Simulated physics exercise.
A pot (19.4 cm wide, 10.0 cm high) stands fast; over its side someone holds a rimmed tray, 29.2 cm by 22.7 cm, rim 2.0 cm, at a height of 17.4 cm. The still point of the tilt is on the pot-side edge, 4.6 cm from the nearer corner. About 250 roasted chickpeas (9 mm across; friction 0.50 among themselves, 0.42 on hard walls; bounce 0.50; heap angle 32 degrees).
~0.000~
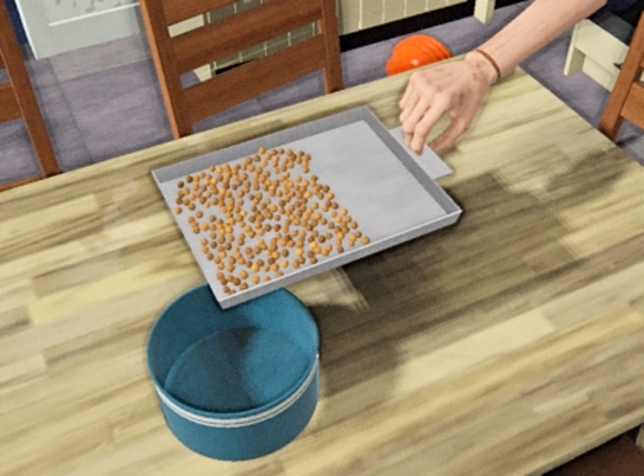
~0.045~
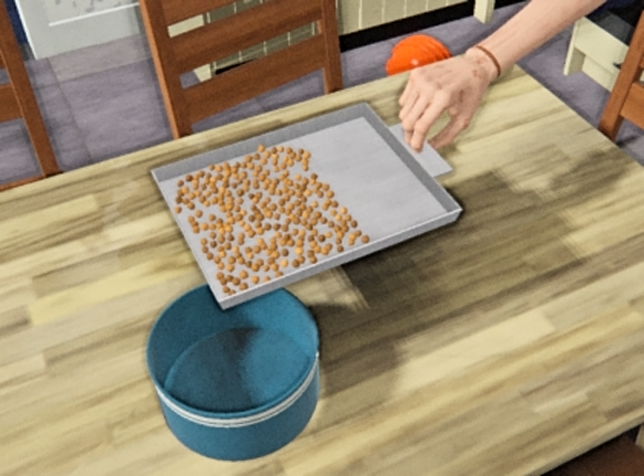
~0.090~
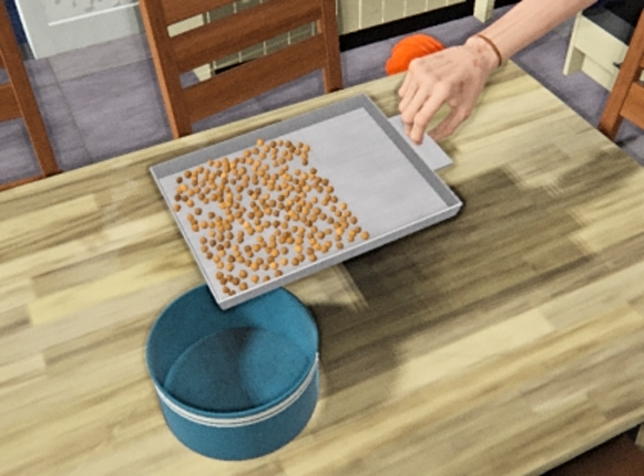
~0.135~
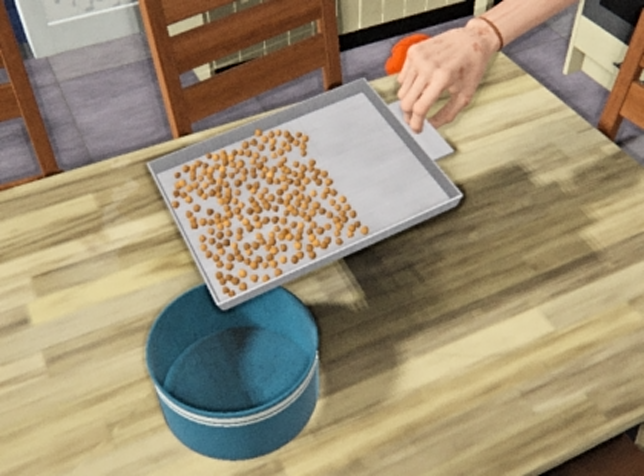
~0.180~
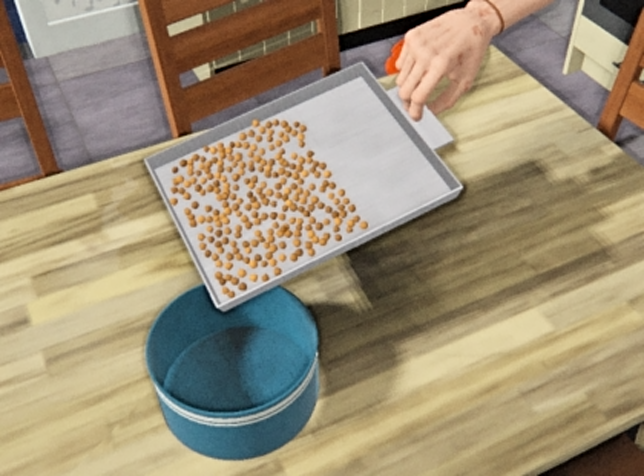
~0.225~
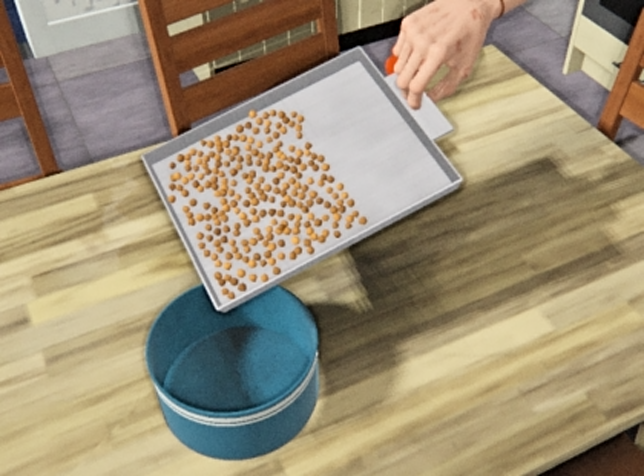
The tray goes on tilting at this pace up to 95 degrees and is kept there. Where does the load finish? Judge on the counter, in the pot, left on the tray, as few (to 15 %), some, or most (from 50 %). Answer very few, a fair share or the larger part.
Counter: Very few, pot: The larger part, tray: Very few.
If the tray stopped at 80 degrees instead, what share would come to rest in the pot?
It would be near 85 per cent.
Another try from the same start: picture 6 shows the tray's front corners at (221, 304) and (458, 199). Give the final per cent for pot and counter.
Pot 90, counter 10.
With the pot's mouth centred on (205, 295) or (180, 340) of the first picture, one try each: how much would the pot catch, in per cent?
Some 35 and 95 per cent.
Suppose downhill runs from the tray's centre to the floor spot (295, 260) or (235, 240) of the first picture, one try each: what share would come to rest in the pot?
Some 90 and 55 per cent.
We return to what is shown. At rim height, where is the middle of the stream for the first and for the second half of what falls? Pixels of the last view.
At about (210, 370), then at (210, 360).
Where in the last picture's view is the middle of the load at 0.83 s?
Around (209, 244).
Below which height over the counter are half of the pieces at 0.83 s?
Some 24 cm.
Then, at 0.59 s, tilt 55 degrees; the tray holds 100 %, the pot 0 %.
Then, at 0.83 s, tilt 80 degrees; the tray holds 95 %, the pot 0 %.
Then, at 1.19 s, tilt 95 degrees; the tray holds 5 %, the pot 90 %.
At rest (2.1 s), counter 0 %, pot 100 %, tray 0 %.
